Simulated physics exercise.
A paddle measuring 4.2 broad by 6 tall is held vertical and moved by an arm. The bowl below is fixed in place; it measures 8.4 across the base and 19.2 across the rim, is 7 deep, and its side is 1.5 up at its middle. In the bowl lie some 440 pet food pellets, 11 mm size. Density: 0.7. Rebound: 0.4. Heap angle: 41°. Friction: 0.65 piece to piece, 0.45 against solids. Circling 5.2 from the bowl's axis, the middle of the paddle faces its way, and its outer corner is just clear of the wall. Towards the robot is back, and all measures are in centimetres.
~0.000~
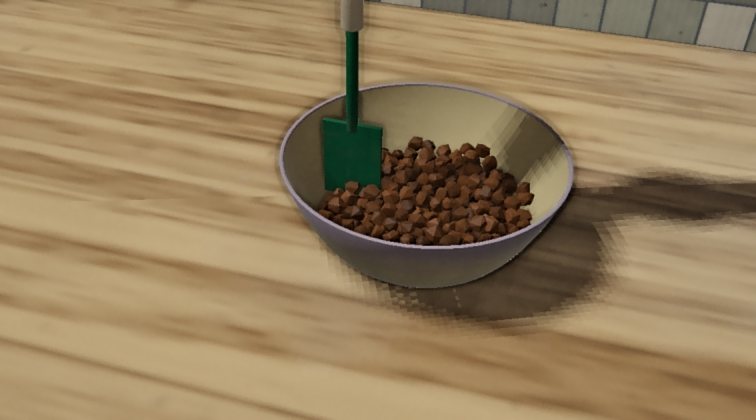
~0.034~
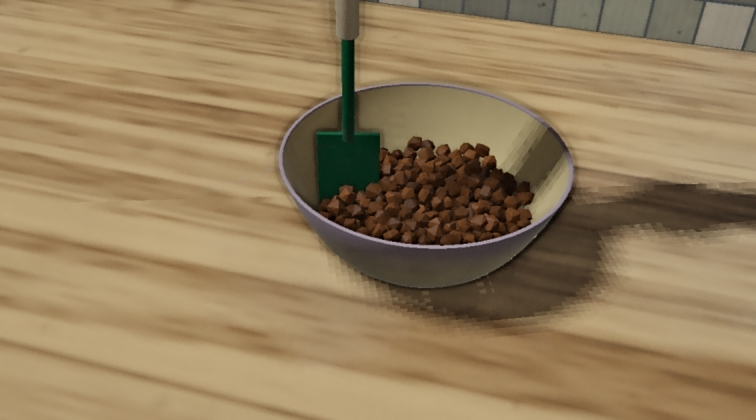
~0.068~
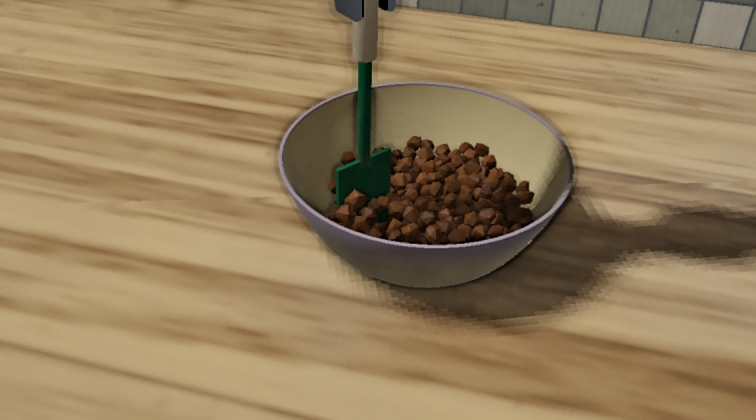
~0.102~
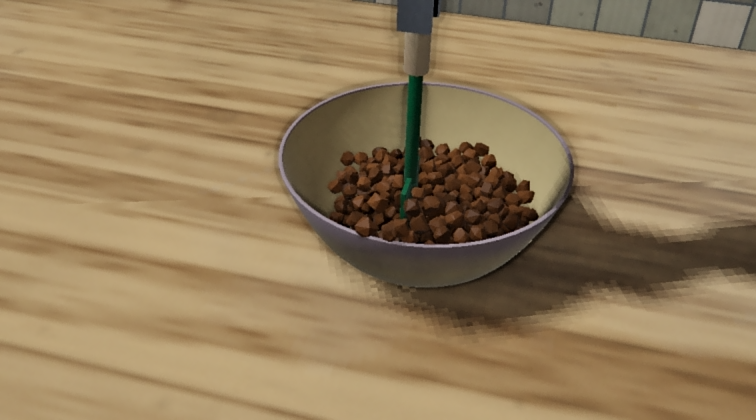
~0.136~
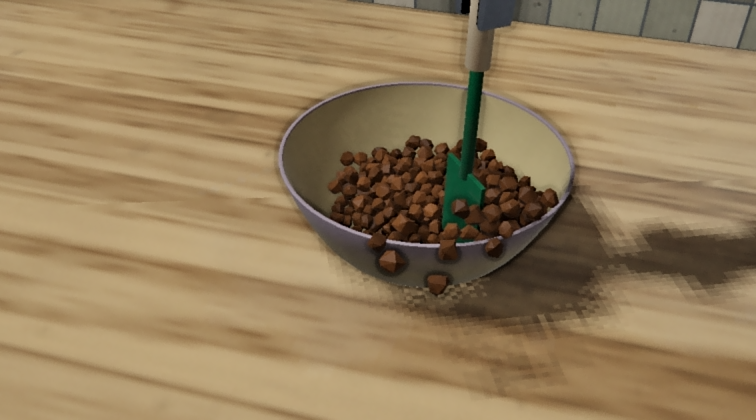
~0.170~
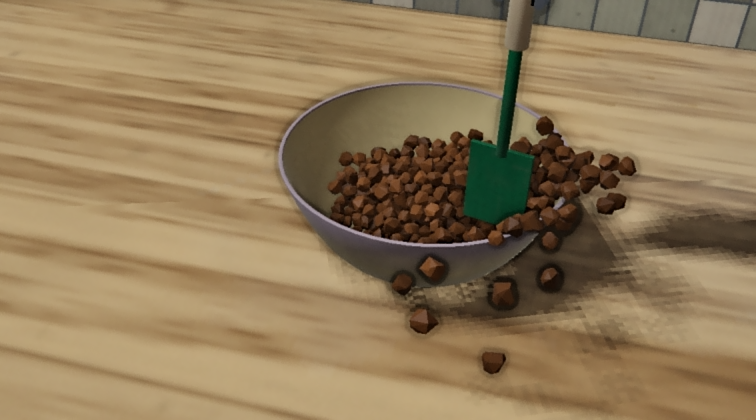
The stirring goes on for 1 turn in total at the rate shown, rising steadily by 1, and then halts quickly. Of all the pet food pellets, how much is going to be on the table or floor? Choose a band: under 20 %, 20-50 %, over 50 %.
Band: 20-50 %.
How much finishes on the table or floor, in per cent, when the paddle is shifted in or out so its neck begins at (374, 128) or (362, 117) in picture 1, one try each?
I'd guess some 25 and 35 percent.
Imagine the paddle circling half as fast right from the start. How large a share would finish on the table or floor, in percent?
Estimate: Near 10 in a hundred.
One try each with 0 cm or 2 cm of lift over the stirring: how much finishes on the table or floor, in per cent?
35 and 25 %.
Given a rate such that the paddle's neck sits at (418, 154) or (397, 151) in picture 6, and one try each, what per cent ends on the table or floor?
It comes to close to 15 per cent and close to 10 per cent.
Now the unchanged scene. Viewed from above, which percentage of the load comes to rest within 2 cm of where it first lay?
Roughly 40 percent.
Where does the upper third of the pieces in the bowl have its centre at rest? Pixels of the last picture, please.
I'd put it at about (389, 201).
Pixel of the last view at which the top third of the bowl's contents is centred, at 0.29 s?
Near (374, 135).
After 0.23 s, 235° round, highest piece 14 above the table; 389 in the bowl, 1 on the table or floor, 54 in flight or on the tool.
After 0.29 s, 304° round, highest piece 12 above the table; 357 in the bowl, 16 on the table or floor, 71 in flight or on the tool.
After 0.52 s, 0° round, highest piece 6 above the table; 315 in the bowl, 128 on the table or floor, 1 in flight or on the tool.
After 1.22 s, 0° round, highest piece 5 above the table; 315 in the bowl, 129 on the table or floor.
In the end, 315 in the bowl, 129 on the table or floor. That is 29 % on the table or floor.
